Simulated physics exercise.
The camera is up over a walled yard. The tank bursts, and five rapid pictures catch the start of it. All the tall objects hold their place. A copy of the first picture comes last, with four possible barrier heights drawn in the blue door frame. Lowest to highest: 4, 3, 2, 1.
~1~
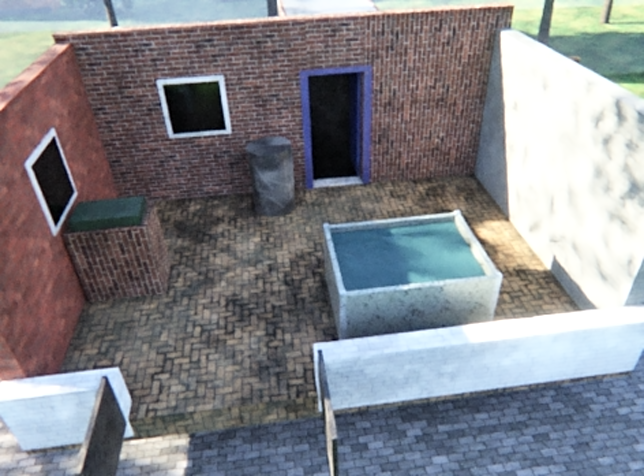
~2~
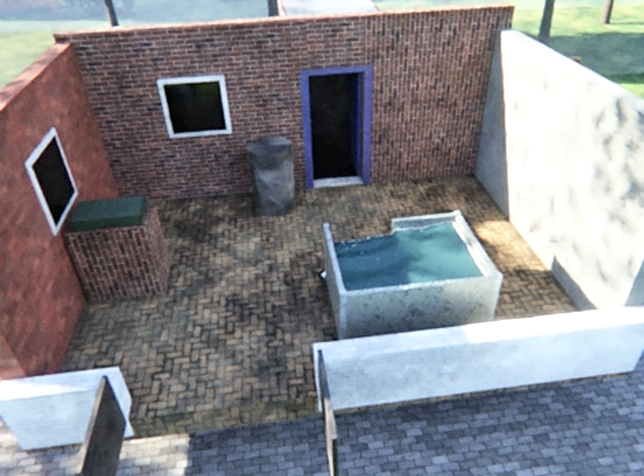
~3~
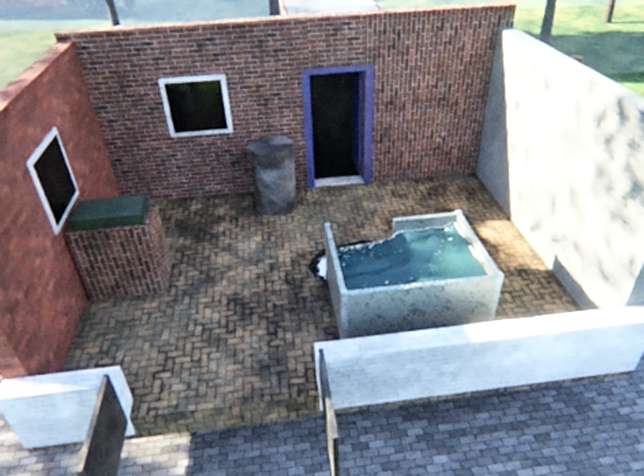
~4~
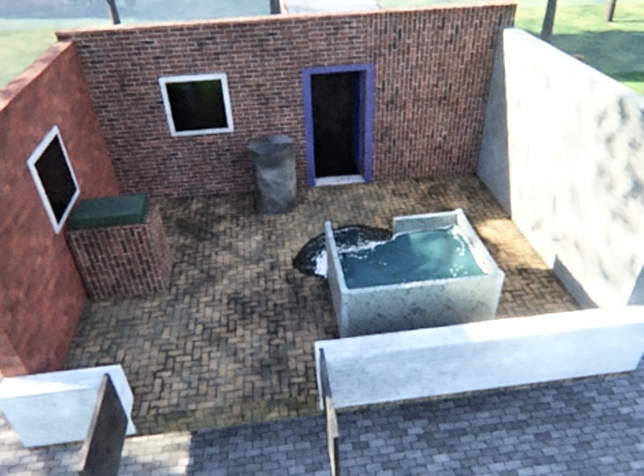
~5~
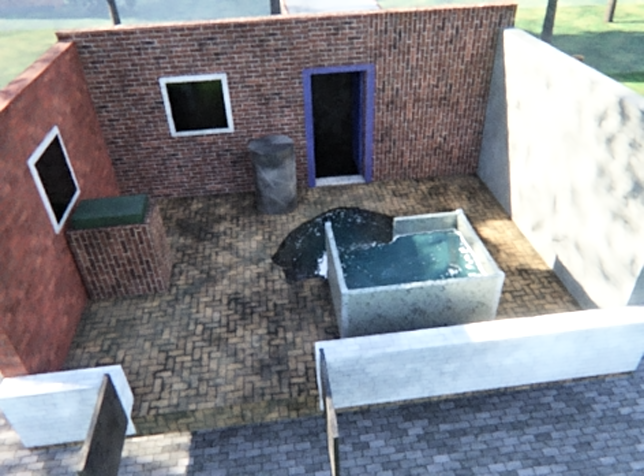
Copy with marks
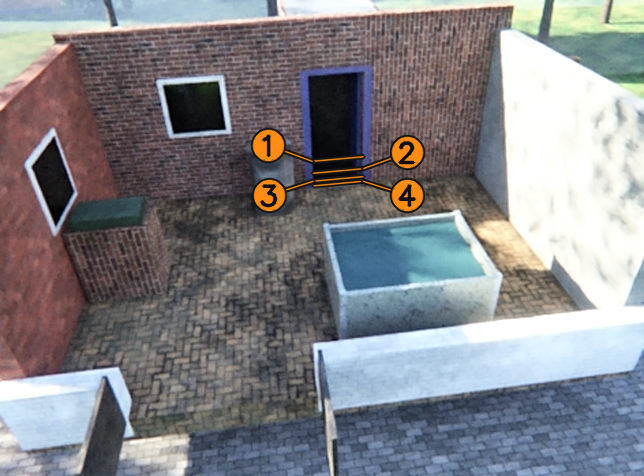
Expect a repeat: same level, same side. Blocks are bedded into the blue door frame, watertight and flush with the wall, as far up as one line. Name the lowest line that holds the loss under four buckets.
2.
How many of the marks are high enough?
Two of them.
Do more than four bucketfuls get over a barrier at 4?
Yes, that goes wrong.
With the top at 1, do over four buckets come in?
No, that is safe.
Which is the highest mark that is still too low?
The answer is 3.
On the marked copy, 1 at (338, 158); 2 at (338, 170); 3 at (338, 178); 4 at (338, 183); from the bottom up 4, 3, 2, 1.
Choosing 1, nothing gets over.
Choosing 2, a bucket or two gets in.
Choosing 3, some 20 bucketfuls get in.
Choosing 4, dozens of bucketfuls pour in.
